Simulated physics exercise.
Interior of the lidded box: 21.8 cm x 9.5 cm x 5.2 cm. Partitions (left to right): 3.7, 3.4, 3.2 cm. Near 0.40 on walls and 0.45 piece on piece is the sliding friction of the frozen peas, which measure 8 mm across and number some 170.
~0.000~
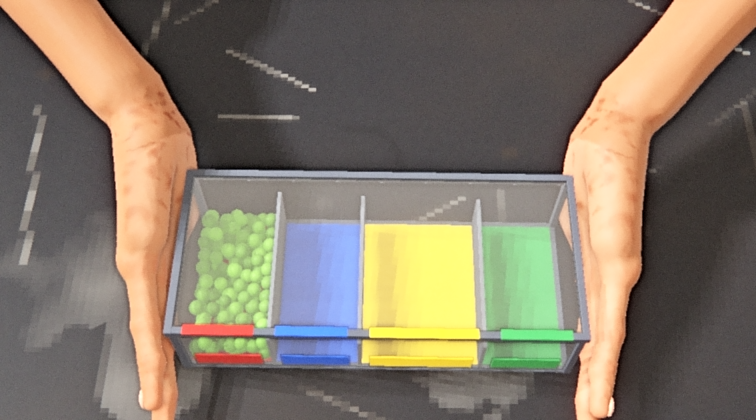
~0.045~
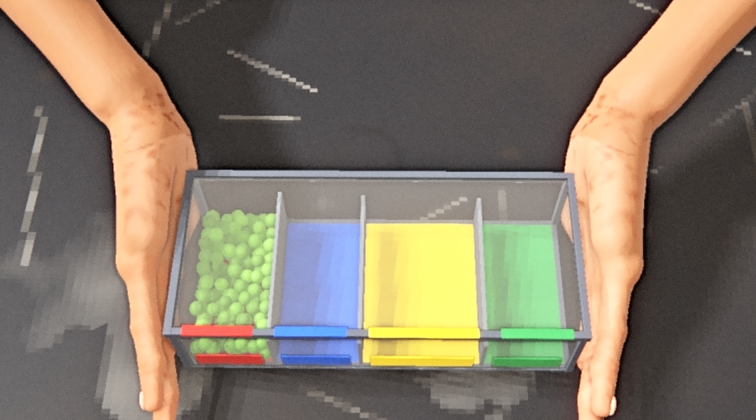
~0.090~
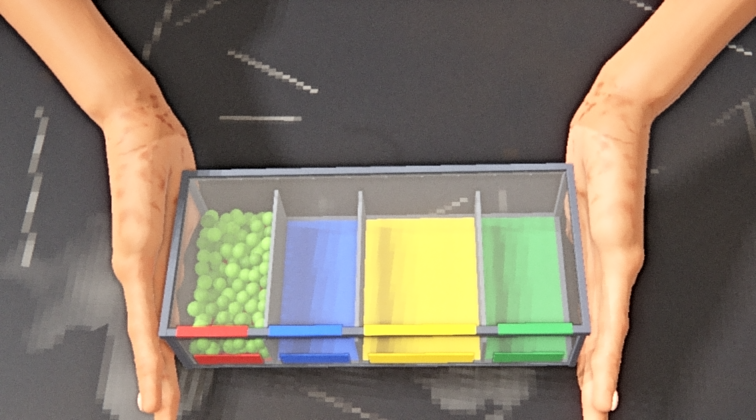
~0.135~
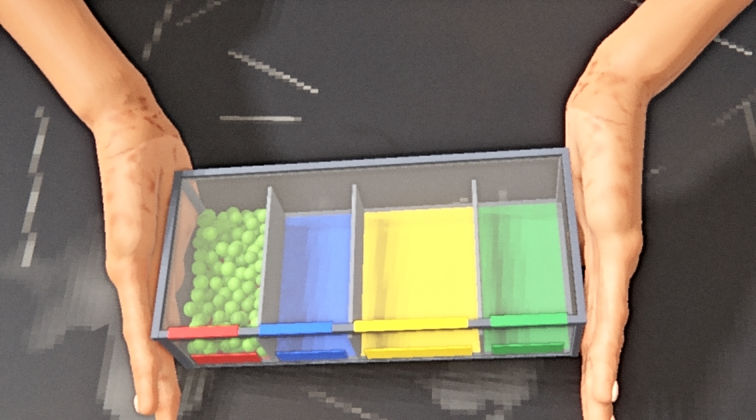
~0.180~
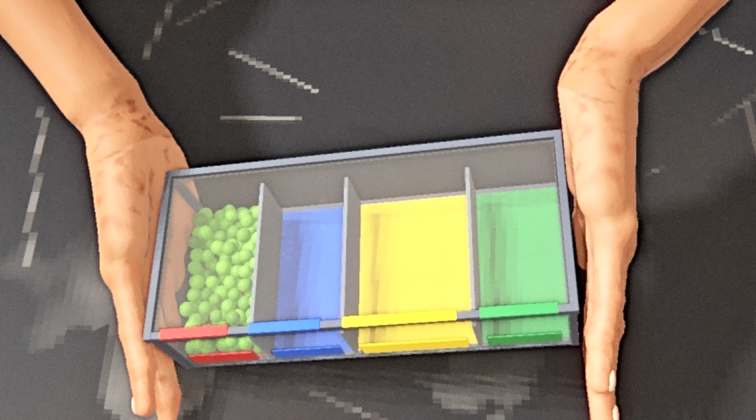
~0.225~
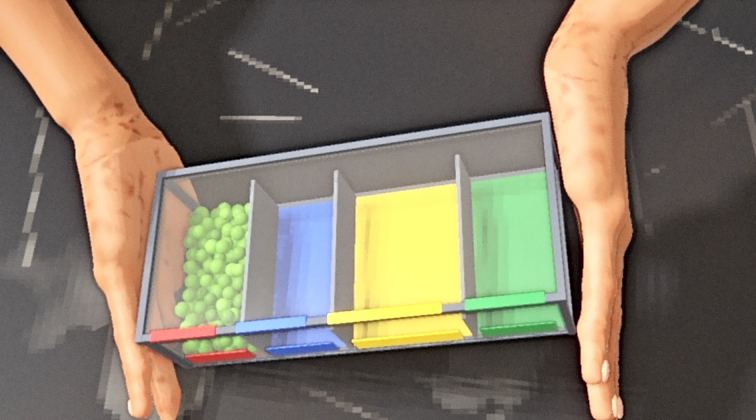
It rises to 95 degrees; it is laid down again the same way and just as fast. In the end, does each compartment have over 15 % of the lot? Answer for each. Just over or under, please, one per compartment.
Red: Over, blue: Under, green: Under, yellow: Under.
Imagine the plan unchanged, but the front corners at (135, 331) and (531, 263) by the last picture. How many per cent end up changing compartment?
Estimate: Around 0 %.
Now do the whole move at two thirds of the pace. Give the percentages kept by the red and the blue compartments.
Final per cent - red: 100, blue: 0.
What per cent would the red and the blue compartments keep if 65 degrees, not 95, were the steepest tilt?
The red compartment would get 100 per cent and the blue one 0 per cent.
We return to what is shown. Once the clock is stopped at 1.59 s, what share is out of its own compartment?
Share: Approx. 0 %.
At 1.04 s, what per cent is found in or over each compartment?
Red 100, blue 0, green 0, yellow 0.
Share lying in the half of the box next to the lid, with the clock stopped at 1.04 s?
About 30 per cent.
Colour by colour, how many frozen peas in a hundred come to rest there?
Per cent by colour - red 100, blue 0, green 0, yellow 0.
After 1.04 s, tilt 95 degrees; red 100 %.
After 1.59 s, tilt 41 degrees; red 100 %.
After 2.19 s, tilt 0 degrees; red 100 %.
In the end, at 2.7 s, red 100 %, blue 0 %, green 0 %, yellow 0 %.
